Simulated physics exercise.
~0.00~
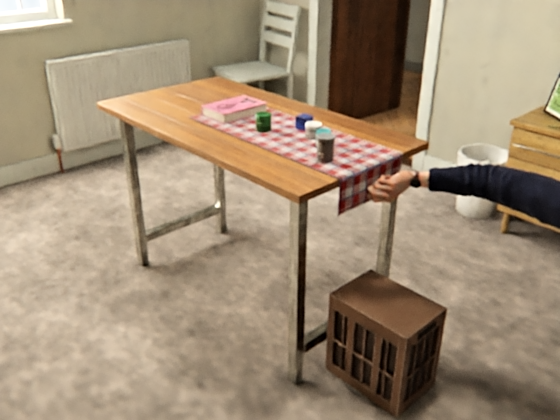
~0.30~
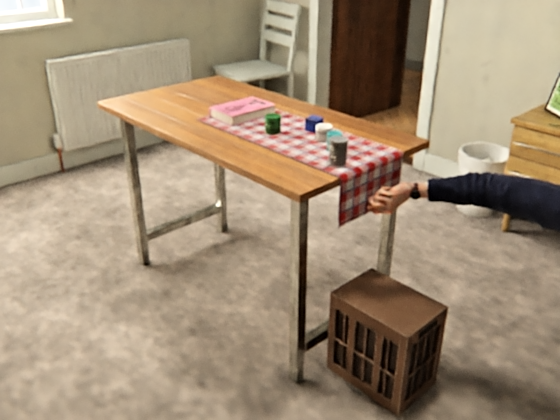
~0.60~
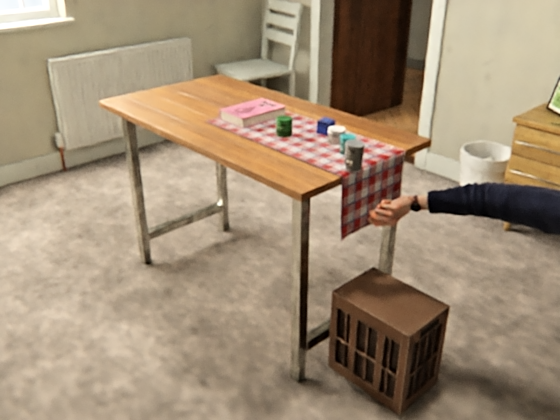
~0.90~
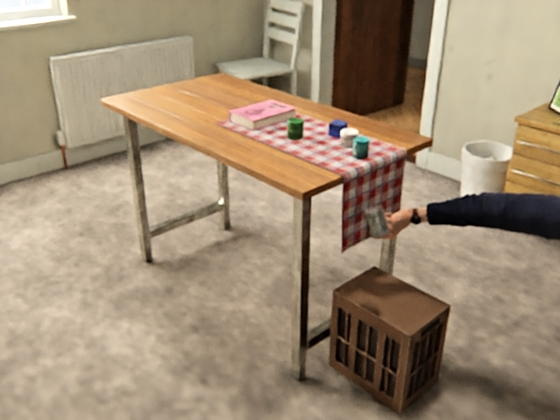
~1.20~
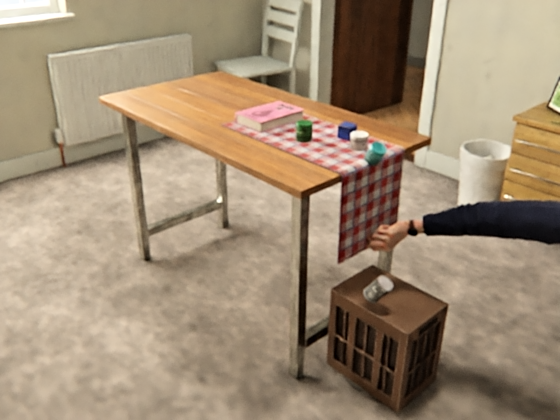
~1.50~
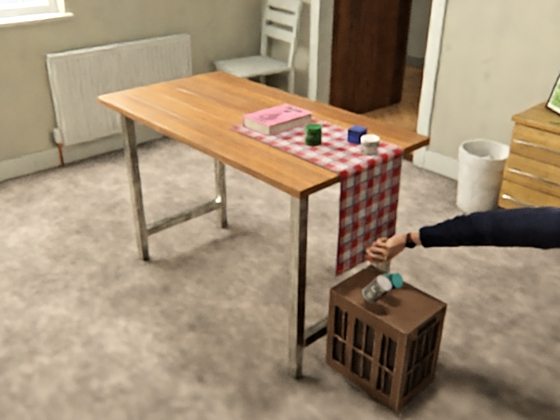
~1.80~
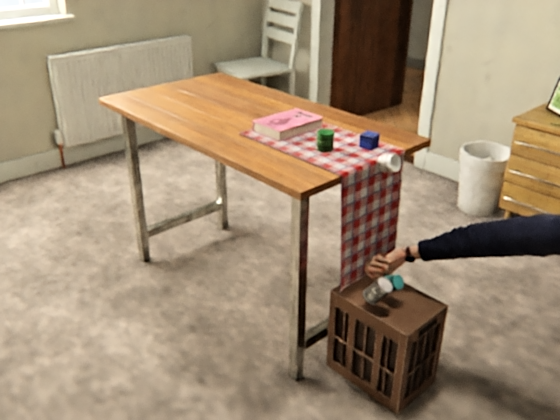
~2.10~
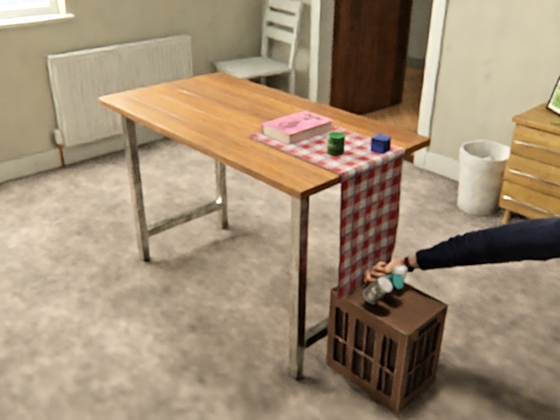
A hand tugged a red checked cloth over the end of a wooden table until it hung to a brown crate, and a grey can, a turquoise pot and a white pot dropped onto the crate while the pink book, green pot and blue cube stayed up.
